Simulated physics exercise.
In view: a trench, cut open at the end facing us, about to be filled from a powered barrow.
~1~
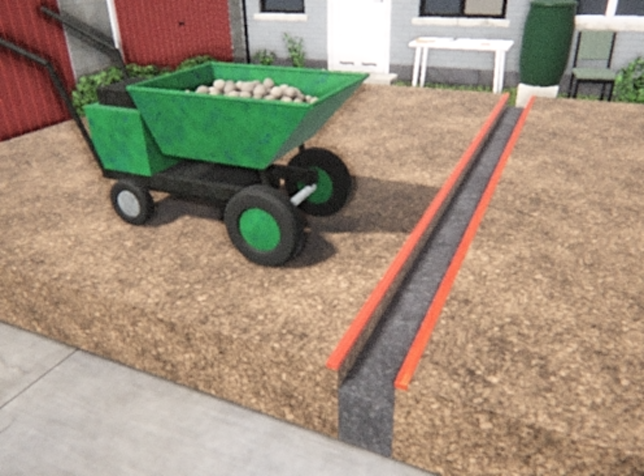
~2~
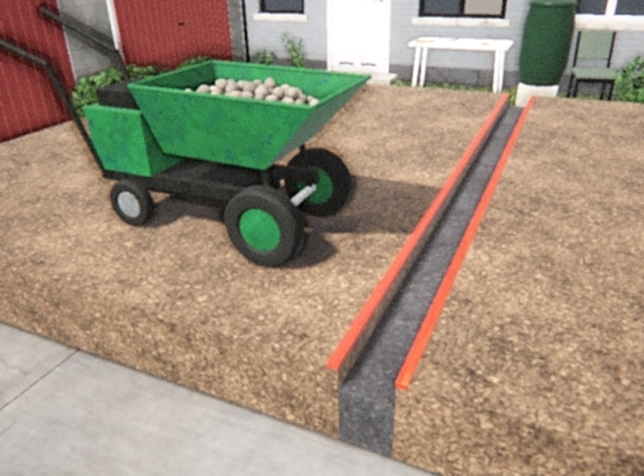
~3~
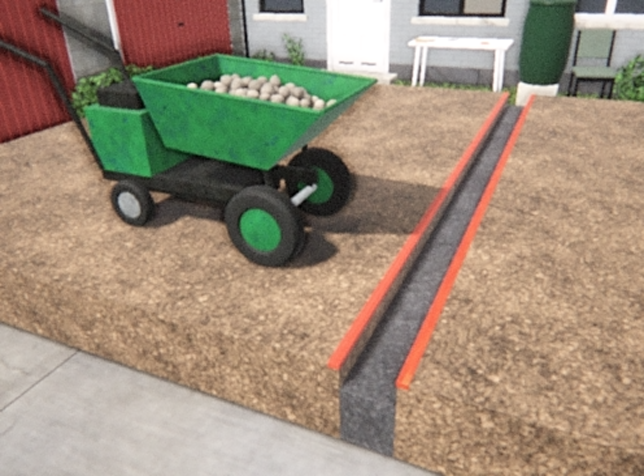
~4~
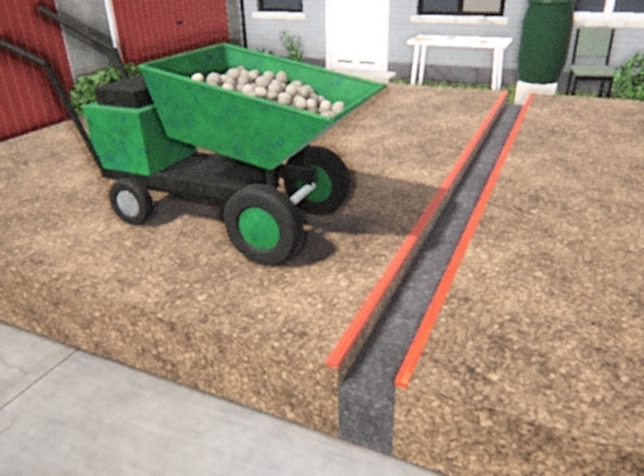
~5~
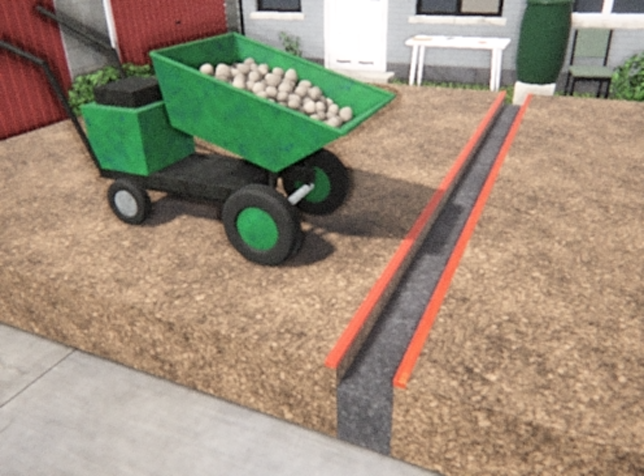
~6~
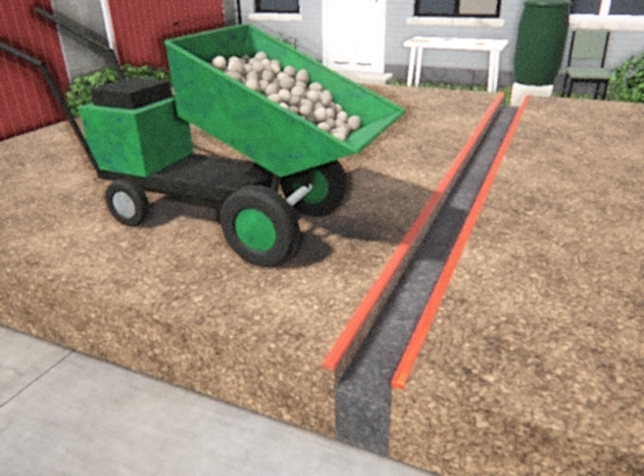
A green powered barrow loaded with pale, rounded stones stood beside a narrow, orange-edged trench, and its skip tilted slowly forward to the right while the stones shifted a little toward the lip.
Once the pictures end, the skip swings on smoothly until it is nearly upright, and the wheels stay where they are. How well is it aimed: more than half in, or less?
In the trench: Under half.
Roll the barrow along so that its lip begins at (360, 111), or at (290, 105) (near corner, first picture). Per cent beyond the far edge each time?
The first gives 60 %, the second 20 %.
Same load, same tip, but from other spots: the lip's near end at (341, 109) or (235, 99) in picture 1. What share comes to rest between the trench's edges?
Roughly 10 per cent, and 30 per cent.
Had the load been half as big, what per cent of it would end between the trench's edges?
Roughly 50 in a hundred.
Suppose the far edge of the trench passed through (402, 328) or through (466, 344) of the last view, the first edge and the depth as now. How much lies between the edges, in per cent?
In turn 20 and 70 in a hundred.
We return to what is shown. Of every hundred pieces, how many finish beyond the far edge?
Roughly 30 in a hundred.
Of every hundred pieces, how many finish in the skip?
Near 35 %.
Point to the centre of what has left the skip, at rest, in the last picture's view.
Around (440, 261).
Soon after the last picture, skip tipped steeply; all in the skip.
A little later, skip tipped right over; about half in the skip; about a third in or heaped over the trench; about a quarter beyond it.
Later still, skip tipped right over; about a third in the skip; about a third in or heaped over the trench; about a quarter beyond it.
At rest, skip tipped right over; about a third in the skip; about a third in or heaped over the trench; about a quarter beyond it.
